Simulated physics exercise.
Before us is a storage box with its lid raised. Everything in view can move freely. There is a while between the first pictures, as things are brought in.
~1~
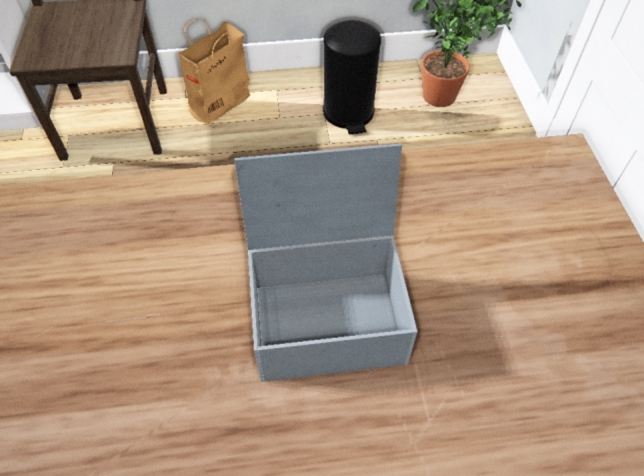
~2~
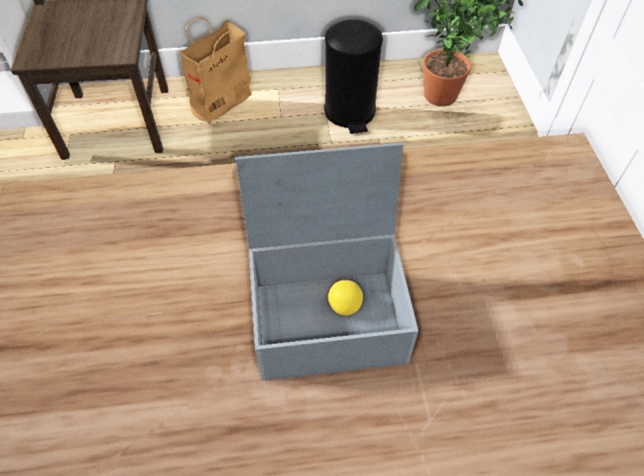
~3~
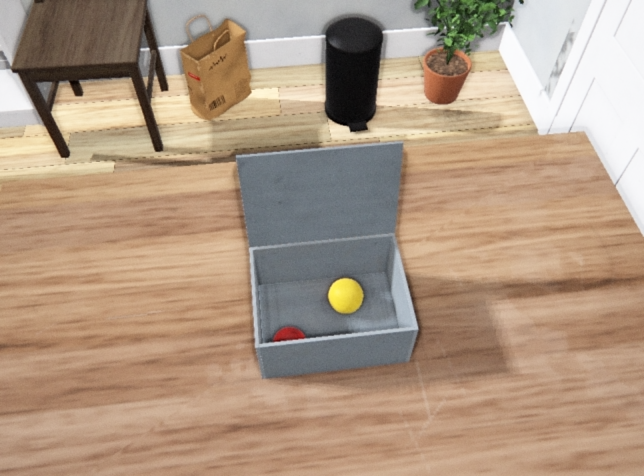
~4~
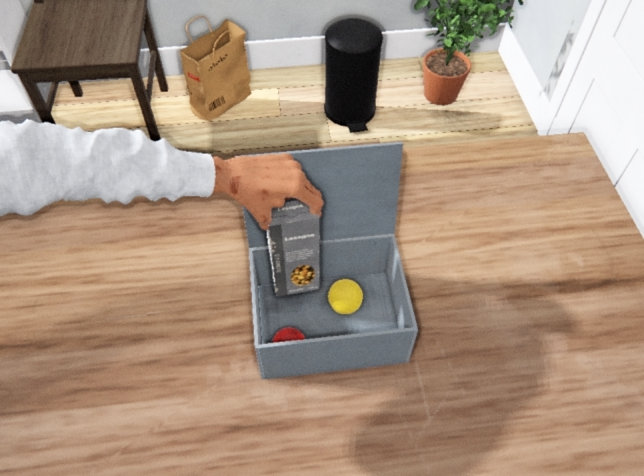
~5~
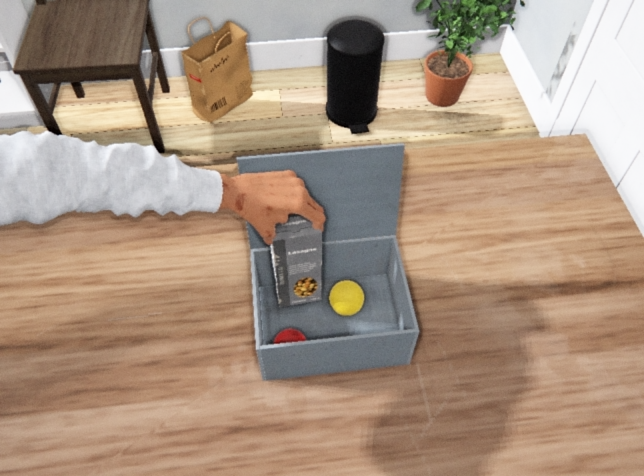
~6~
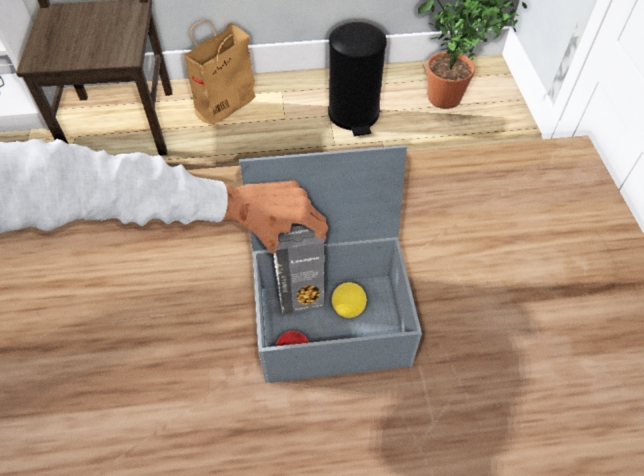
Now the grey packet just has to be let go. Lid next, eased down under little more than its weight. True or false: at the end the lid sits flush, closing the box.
False, a gap remains.
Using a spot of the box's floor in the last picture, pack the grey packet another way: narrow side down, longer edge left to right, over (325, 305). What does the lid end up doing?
Lid down.
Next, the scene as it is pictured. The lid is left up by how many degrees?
Angle: About 14°.
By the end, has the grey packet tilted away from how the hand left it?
At the finish it goes crooked.
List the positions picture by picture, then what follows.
In the first frame, the last thing is not in view yet.
In the second frame, the last thing is not in view yet.
In the third frame, the last thing is not in view yet.
The fourth frame shows coming down; grey packet (294, 250).
The fifth frame shows coming down; grey packet (297, 263).
The sixth frame shows put in, still held; grey packet (300, 271).
Then, 1.40 s after the last picture, lid 74° above the rim.
Then, 2.00 s after the last picture, lid 38° above the rim; grey packet tipped 36° from how it was near (307, 306).
Then, 3.00 s after the last picture, lid 14° above the rim; grey packet tipped 52° from how it was near (315, 309); yellow lemon rolled a little.
At rest, lid 14° above the rim; tipped over in the box, grey packet; the other 2 in place. Seen from the same camera at the end, grey packet near (314, 307).
